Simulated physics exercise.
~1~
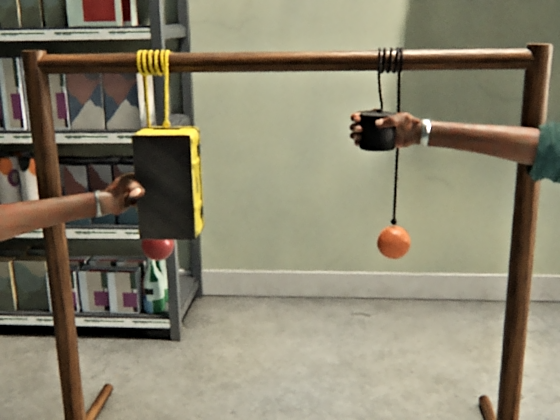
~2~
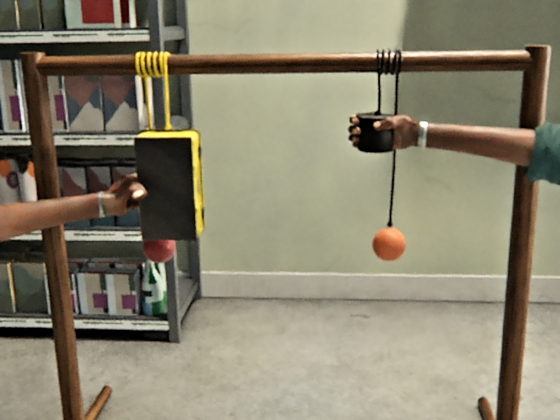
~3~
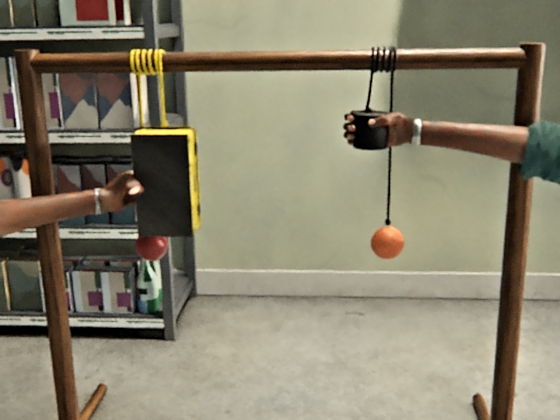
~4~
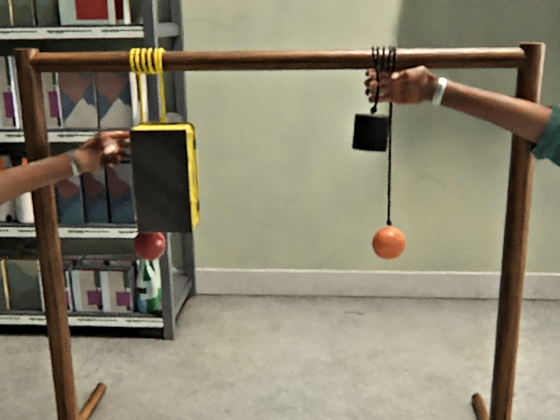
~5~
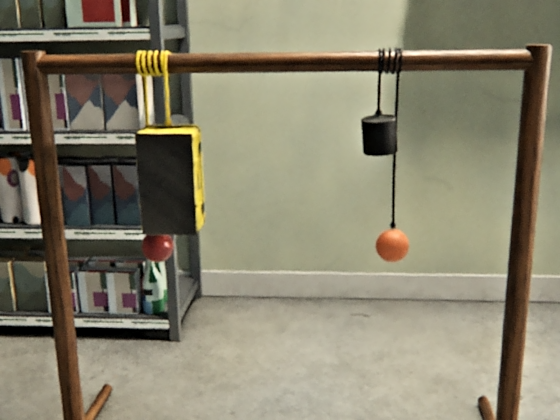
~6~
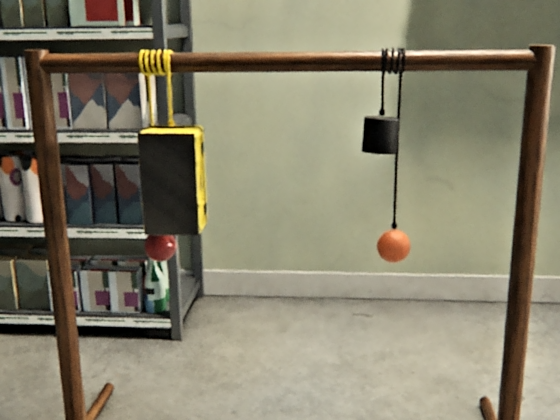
In a room with shelves on the left, two hands hold a yellow and black case and a small black cylinder hung by cords from a wooden bar, each with a ball-like object dangling below; the hands let go and withdraw, and everything stays hanging.
